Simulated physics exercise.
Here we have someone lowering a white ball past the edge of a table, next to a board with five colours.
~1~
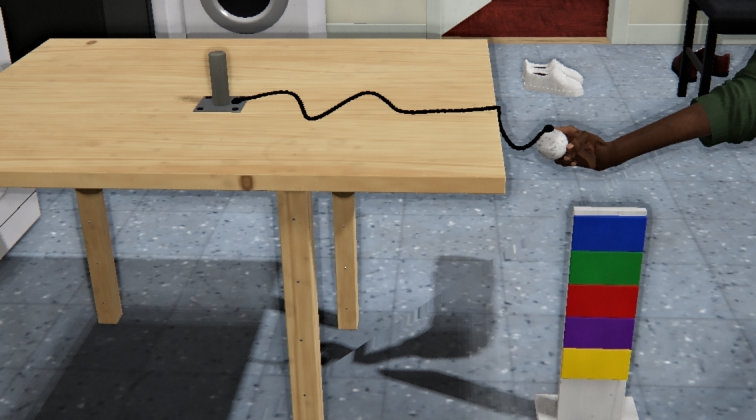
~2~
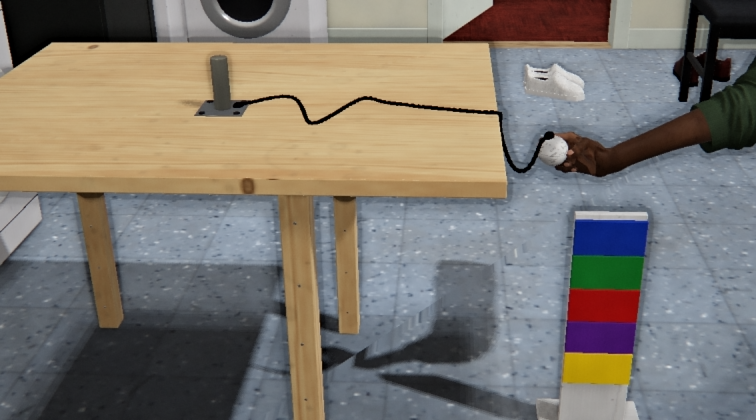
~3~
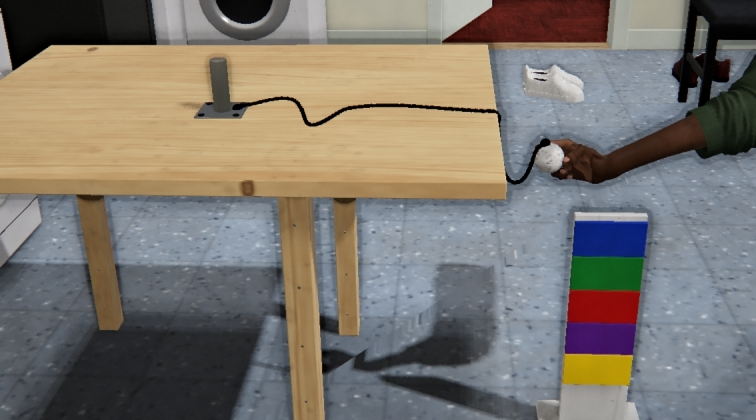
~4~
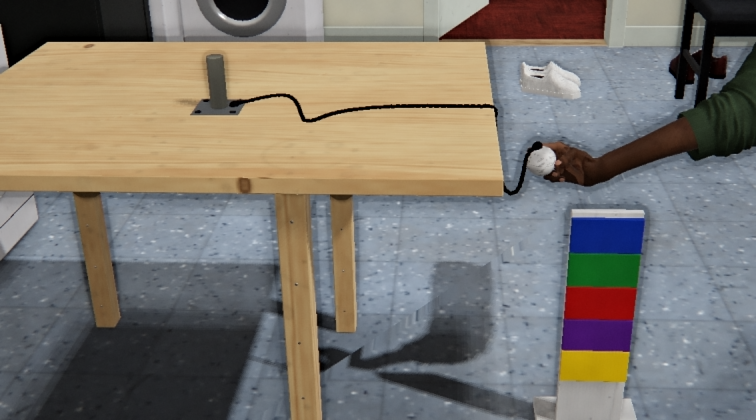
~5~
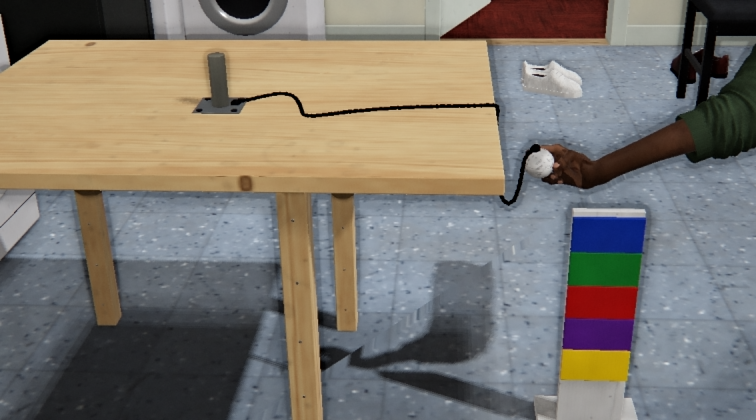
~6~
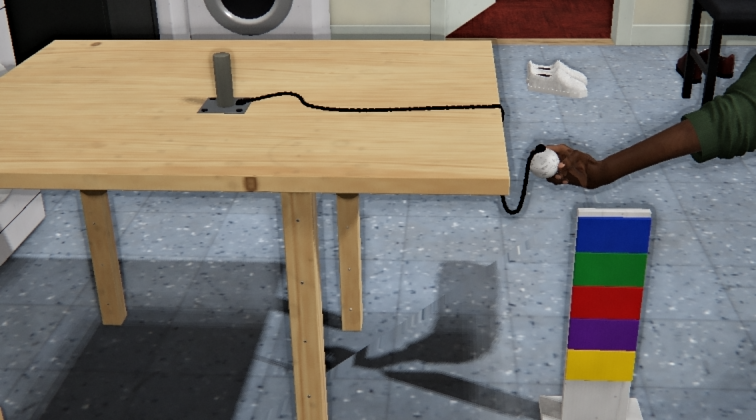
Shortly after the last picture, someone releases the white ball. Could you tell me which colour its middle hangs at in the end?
Its middle hangs at purple.
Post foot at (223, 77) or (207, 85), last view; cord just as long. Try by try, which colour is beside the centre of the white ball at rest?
Answer, in order: Red, red.
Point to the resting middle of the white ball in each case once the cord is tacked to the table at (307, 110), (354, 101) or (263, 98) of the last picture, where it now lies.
First try (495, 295), second try (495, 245), third try (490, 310).
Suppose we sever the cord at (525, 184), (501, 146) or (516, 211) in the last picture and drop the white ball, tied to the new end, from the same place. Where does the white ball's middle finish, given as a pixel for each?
I'd expect it near (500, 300) on the first try, near (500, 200) on the second and near (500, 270) on the third.
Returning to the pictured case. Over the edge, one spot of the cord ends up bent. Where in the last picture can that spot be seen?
Approx. (464, 108).
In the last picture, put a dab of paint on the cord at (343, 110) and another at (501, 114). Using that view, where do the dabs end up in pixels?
The first at (381, 105), the second at (500, 147).
Soon after, ball near (519, 306); level with red.
Then, ball near (476, 318); level with purple.
Further on, ball near (502, 329); level with purple.
At rest, ball near (491, 329); level with purple. The cord holds its middle at purple.
